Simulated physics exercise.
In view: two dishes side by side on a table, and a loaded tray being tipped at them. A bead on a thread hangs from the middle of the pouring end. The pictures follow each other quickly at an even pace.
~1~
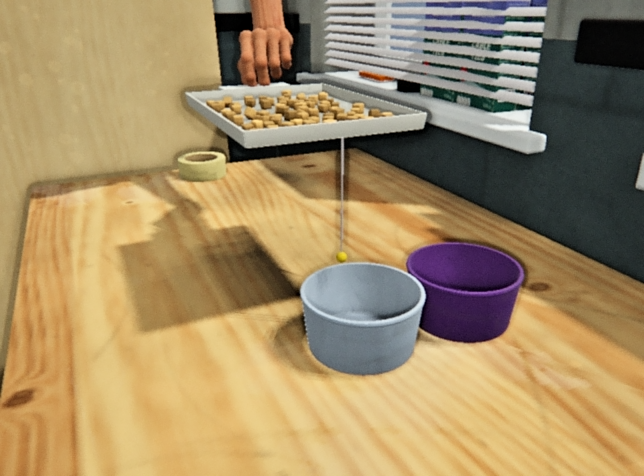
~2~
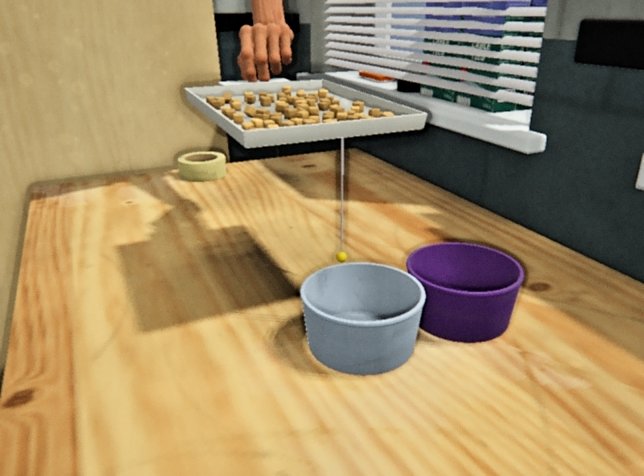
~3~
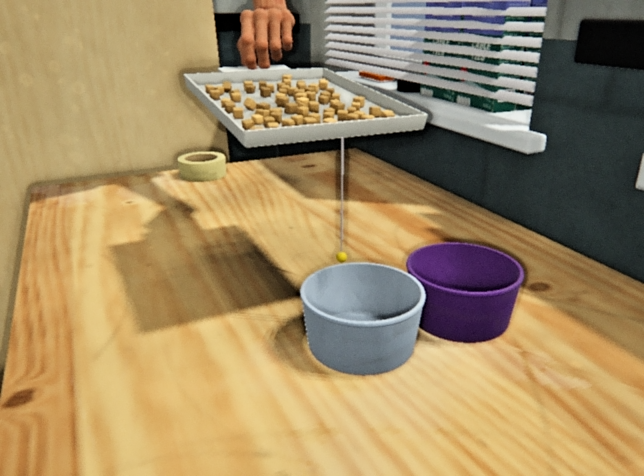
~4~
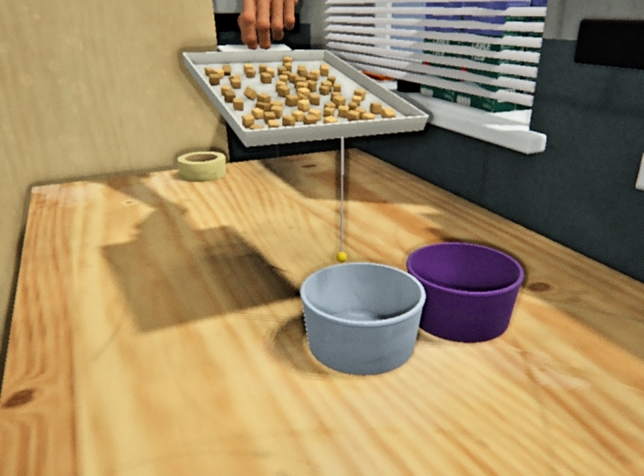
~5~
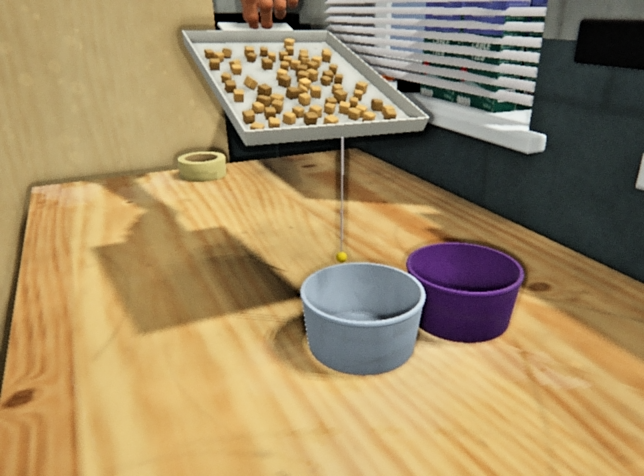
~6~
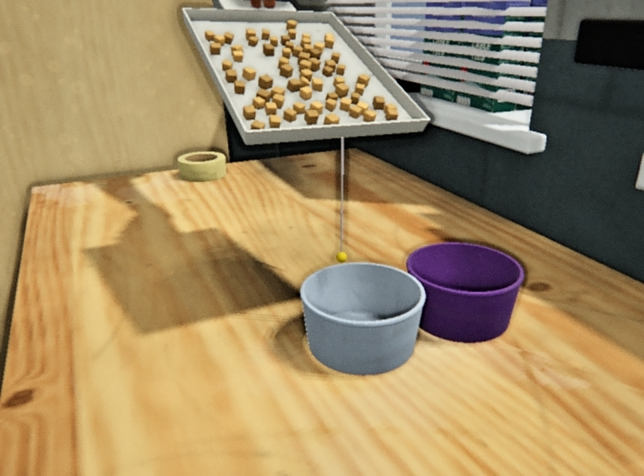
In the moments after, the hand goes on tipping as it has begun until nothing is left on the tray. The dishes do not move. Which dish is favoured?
The left dish gets more.
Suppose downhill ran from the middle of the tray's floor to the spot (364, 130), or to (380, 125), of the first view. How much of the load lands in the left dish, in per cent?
Near 60 % and 20 %.
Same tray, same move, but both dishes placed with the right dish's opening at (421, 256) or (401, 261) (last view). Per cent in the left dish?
The first gives 10 %, the second 10 %.
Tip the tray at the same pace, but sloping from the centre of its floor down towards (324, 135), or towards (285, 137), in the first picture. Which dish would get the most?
First the left one, then the left-hand dish.
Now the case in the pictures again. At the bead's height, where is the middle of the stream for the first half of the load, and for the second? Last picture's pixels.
Around (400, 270) and then (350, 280).
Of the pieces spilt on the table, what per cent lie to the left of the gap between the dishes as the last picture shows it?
Roughly 40 in a hundred.
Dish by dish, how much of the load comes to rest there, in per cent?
The left dish has 60 per cent, the right dish has 20.
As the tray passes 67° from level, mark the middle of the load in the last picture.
Near (351, 101).
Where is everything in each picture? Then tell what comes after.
Corners of the pouring end at (245, 131) and (424, 113), level; middle of the load at (302, 111), small wooden cubes; left dish at (392, 342); right dish at (499, 312); bead on its thread at (341, 257), in the first frame.
Corners of the pouring end at (245, 131) and (424, 113), level; middle of the load at (302, 109), in the second frame.
Corners of the pouring end at (246, 130) and (425, 114), tipped barely, level across its low end; middle of the load at (302, 103), in the third frame.
Corners of the pouring end at (246, 130) and (425, 115), tipped a little, level across its low end; middle of the load at (303, 94), in the fourth frame.
Corners of the pouring end at (247, 130) and (426, 117), tipped clearly, level across its low end; middle of the load at (304, 85), in the fifth frame.
Corners of the pouring end at (248, 130) and (427, 118), tipped clearly, level across its low end; middle of the load at (306, 76); left dish at (392, 342); right dish at (499, 312), in the sixth frame.
Soon, tray tipped steeply; all on the tray.
A while on, tray tipped past a quarter turn; about two thirds on the tray; a small part in the left dish; a stray few in the right dish; a stray few outside both; about a quarter in the air.
Towards the end, tray tipped past a quarter turn; about two thirds in the left dish; a small part in the right dish; about a quarter outside both.
Finally, tray tipped past a quarter turn; about two thirds in the left dish; a small part in the right dish; about a quarter outside both.
